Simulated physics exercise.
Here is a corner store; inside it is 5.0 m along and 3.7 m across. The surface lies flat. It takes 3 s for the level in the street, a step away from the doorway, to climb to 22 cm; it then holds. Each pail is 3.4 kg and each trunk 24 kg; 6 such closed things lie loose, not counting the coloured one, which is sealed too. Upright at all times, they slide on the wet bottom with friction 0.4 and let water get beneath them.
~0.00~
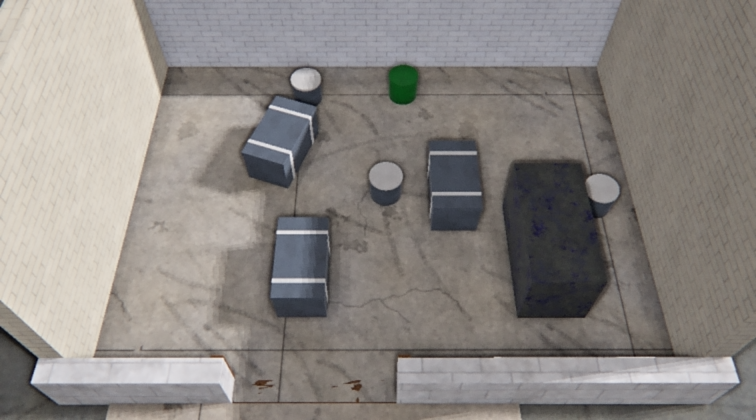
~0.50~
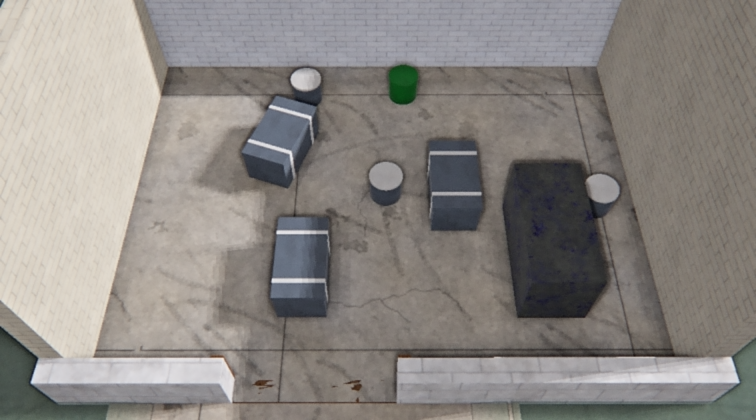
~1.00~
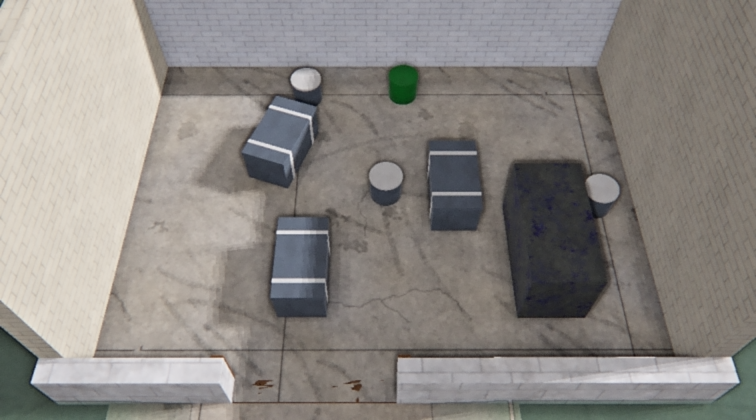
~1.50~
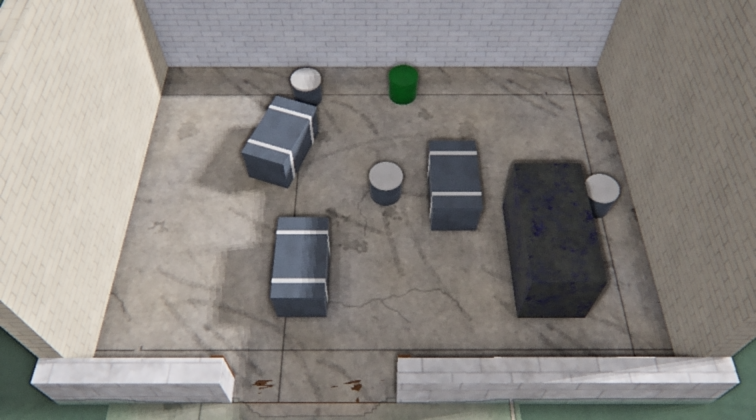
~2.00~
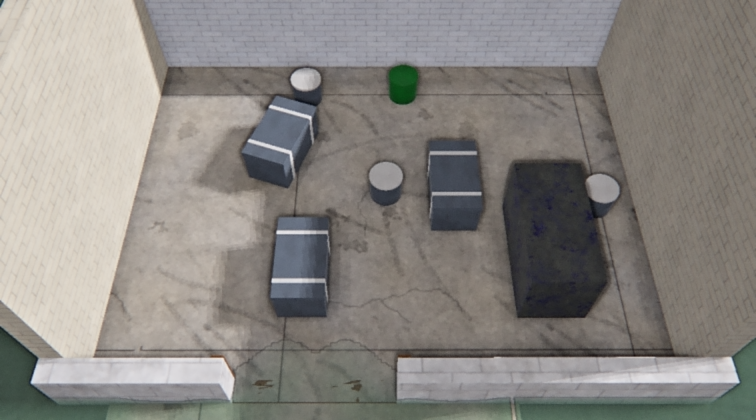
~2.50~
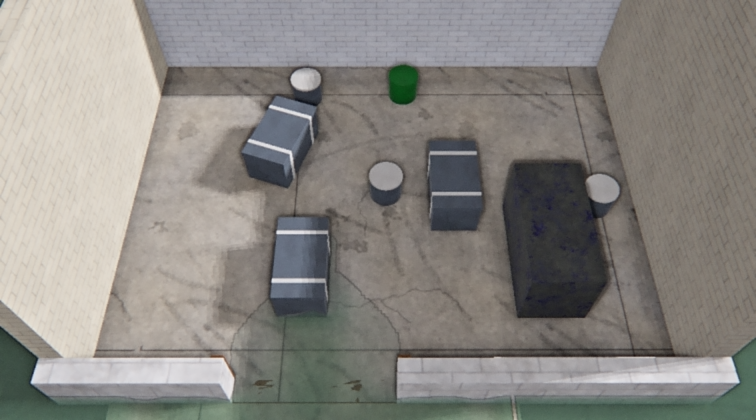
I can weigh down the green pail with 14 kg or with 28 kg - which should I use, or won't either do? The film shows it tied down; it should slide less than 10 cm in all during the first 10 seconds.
Go with the heavier one.
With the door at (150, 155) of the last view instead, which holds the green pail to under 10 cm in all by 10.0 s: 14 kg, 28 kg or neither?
If so, then only the second option works.
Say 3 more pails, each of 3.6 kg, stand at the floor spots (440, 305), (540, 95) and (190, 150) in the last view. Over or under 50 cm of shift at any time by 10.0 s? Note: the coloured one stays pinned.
Listed in turn, they go beneath the bar, over the bar, over the bar.
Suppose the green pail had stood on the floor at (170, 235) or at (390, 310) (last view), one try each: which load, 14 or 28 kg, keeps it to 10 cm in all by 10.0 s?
In that order: Both loads work; just the heavier works.
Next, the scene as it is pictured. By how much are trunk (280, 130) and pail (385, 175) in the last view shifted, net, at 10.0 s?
In that order: 100 cm, 120 cm.
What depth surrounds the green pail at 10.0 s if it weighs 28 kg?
Something like 11 centimetres.
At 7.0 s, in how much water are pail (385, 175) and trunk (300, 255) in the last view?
I'd put it at 11 cm and 9 cm respectively.
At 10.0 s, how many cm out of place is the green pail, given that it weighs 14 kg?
80 cm.
After 3.5 s the green pail would be 0 cm from its start with 14 kg and 0 cm from its start with 28 kg; 0 cm of water round it then.
After 4.5 s the green pail would be 0 cm from its start with 14 kg and 0 cm from its start with 28 kg; 2 cm of water round it then.
After 7.0 s the green pail would be 15 cm from its start with 14 kg and 4 cm from its start with 28 kg; 7 cm of water round it then.
After 10.0 s the green pail would be 73 cm from its start with 14 kg and 4 cm from its start with 28 kg; 11 cm of water round it then.
